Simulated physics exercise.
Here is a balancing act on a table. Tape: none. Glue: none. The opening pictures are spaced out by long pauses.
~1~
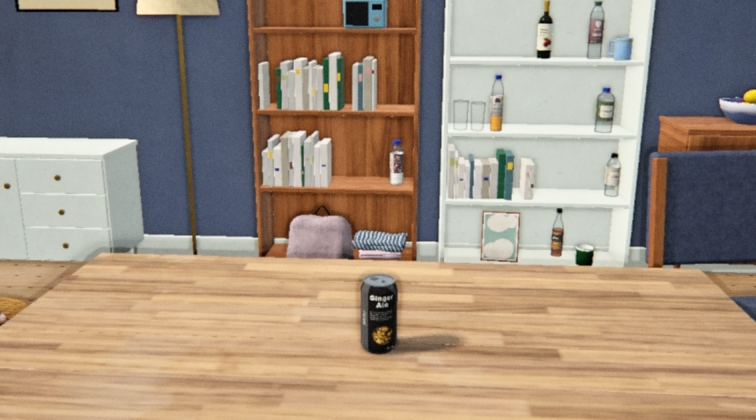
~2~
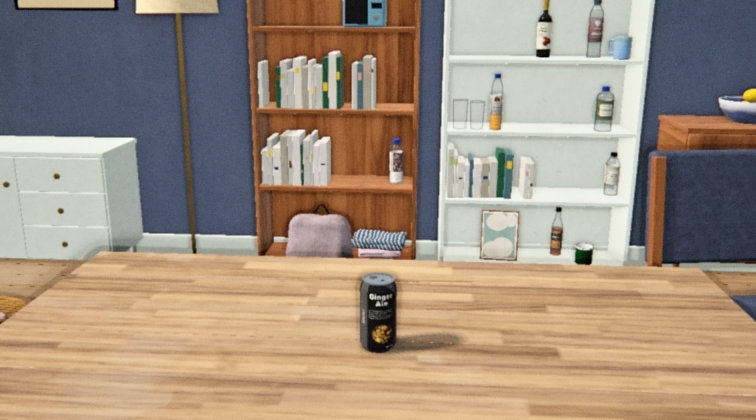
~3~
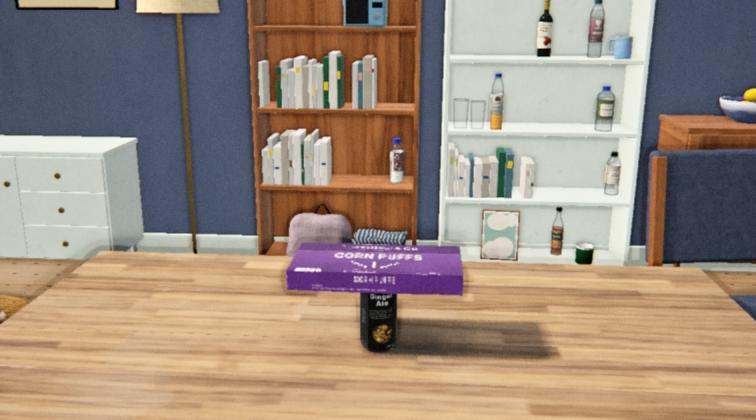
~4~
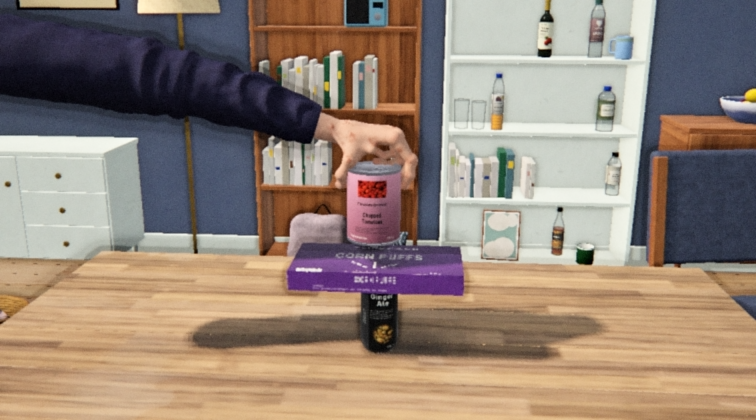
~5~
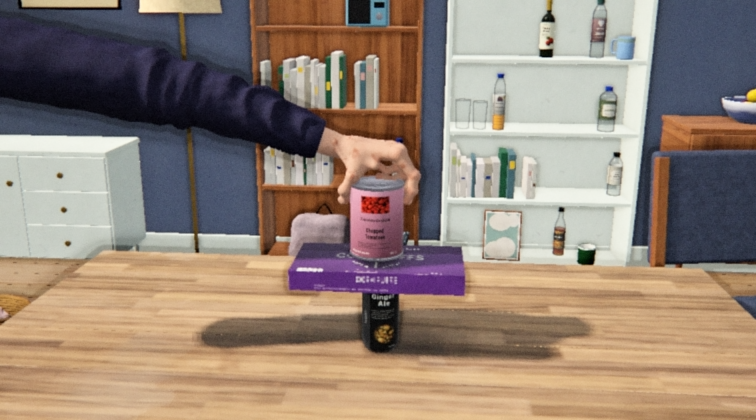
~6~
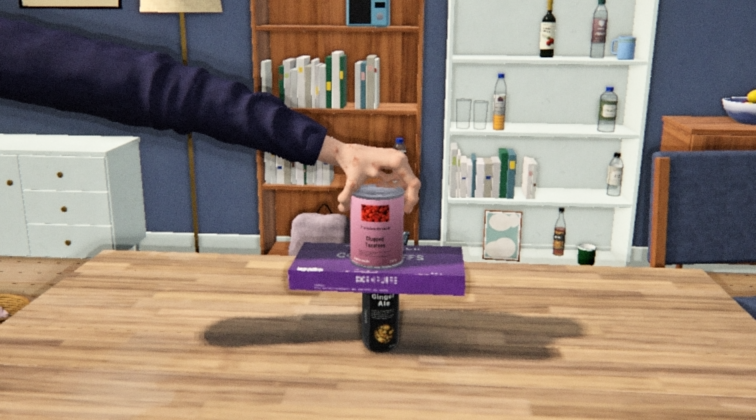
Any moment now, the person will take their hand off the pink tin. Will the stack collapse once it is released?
No, it stays standing.
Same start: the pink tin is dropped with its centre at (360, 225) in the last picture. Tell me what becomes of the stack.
Result: The stack stays stable.
Then, 0.40 s later than the last frame, all is still.
Then, 1.10 s later than the last frame, pink tin resting near (377, 226).
When it is over, all 3 as before. End places, in pixels of the last picture, pink tin near (377, 227). The stack holds.
